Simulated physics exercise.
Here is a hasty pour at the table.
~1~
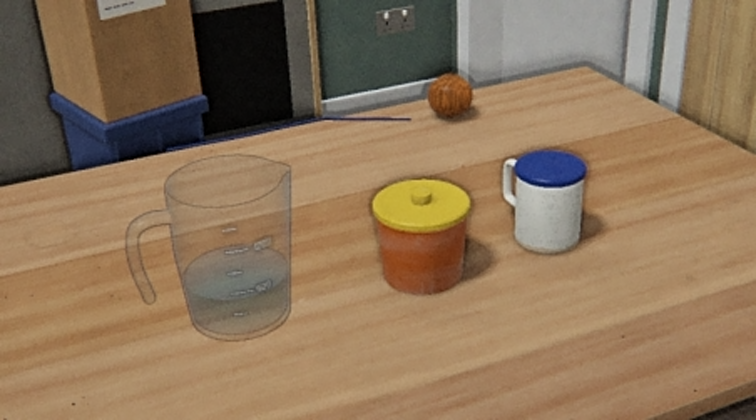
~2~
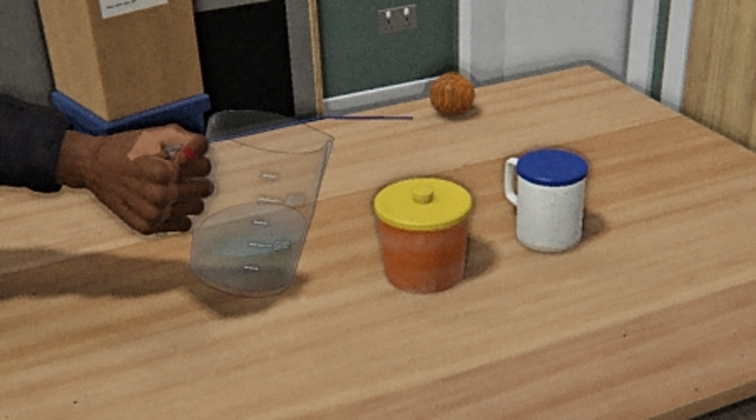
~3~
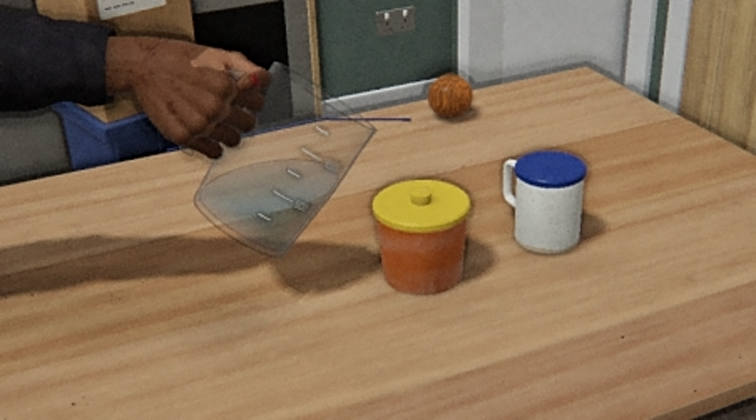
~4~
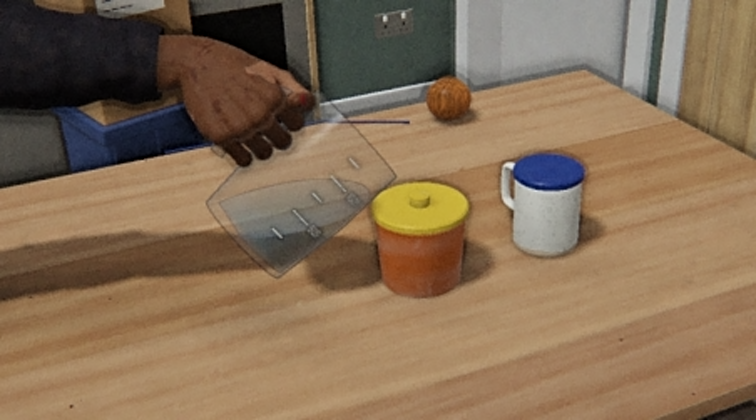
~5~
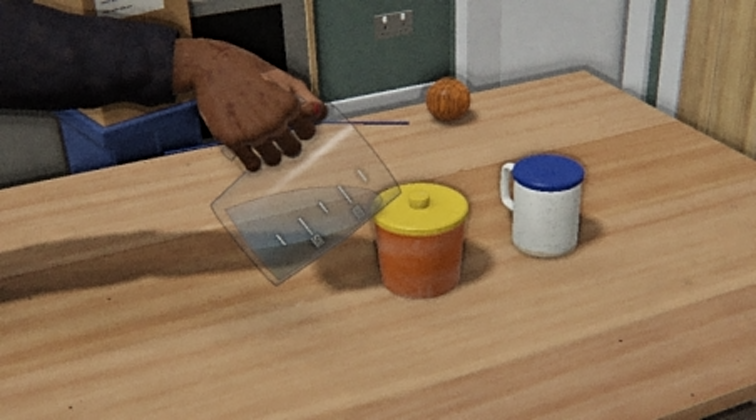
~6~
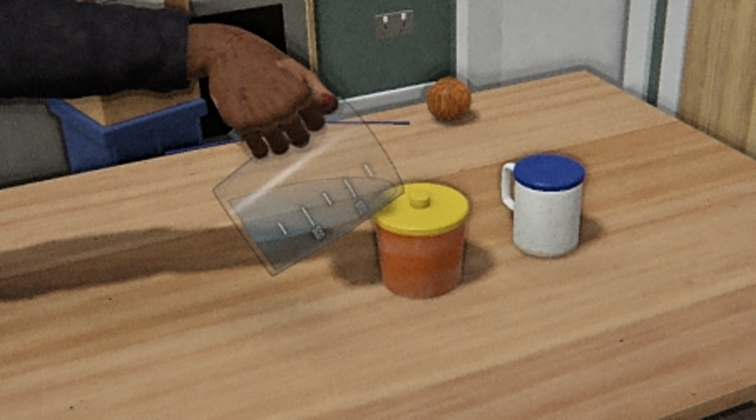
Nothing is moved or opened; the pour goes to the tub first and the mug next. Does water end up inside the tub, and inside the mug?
The tub is going to let it slide off the outside; the mug is going to let it slide off the outside.
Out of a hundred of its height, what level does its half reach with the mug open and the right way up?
Going by my count, 65 in a hundred.
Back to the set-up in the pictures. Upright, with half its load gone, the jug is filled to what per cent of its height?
Roughly 15 %.
A moment on, it hits the lid of the tub and runs off.
Further on, it hits the lid of the mug and runs off.
When it is over, the tub is empty, in a puddle; the mug is empty, in a puddle.
